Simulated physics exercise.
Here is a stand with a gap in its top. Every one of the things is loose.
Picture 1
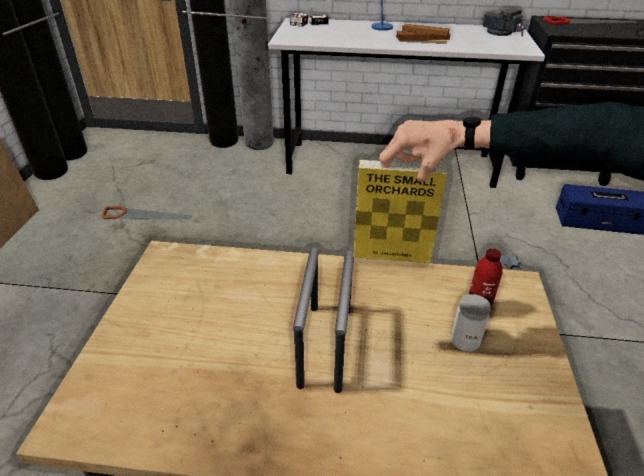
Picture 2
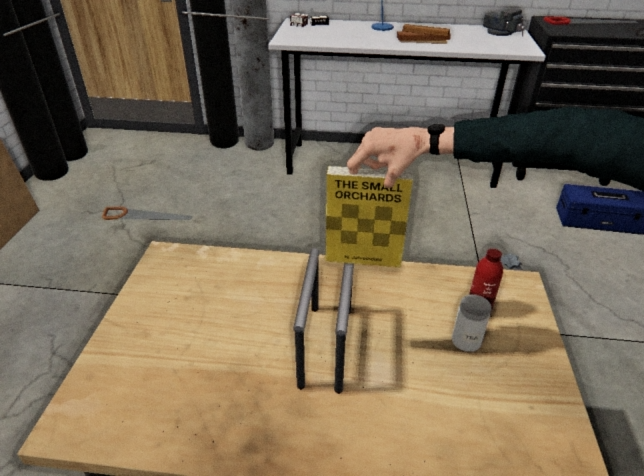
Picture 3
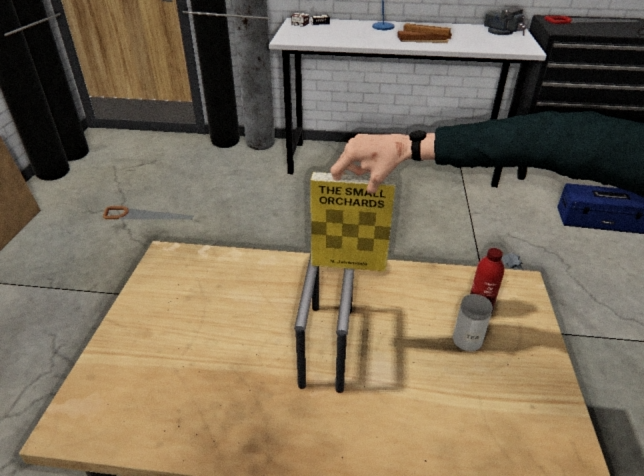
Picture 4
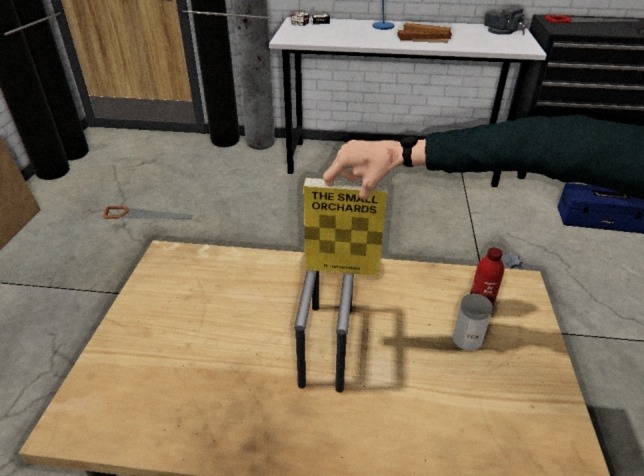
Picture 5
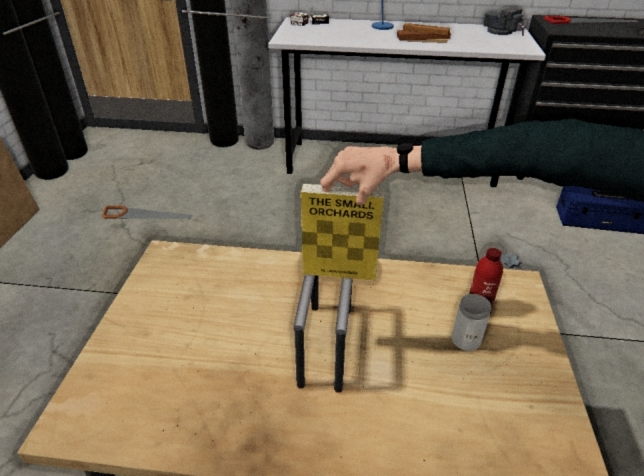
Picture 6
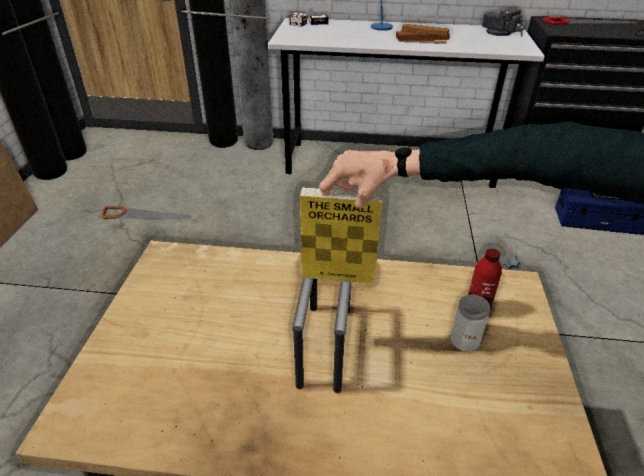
A hand moves a yellow book left over a gapped stand and holds it still.
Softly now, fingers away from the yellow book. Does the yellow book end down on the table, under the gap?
It is blocked.
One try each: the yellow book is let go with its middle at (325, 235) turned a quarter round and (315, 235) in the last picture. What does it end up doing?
In the first case it falls clear through; in the second it gets held up.
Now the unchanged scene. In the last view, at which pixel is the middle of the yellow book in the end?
Pretty much around (339, 249), I'd say.
Then, 0.32 s later than the last frame, yellow book moved a little near (339, 249).
Then, 0.66 s later than the last frame, yellow book resting near (339, 249).
When it is over, all 3 as before. End places, in pixels of the last picture, yellow book near (339, 249). The book stays on top.
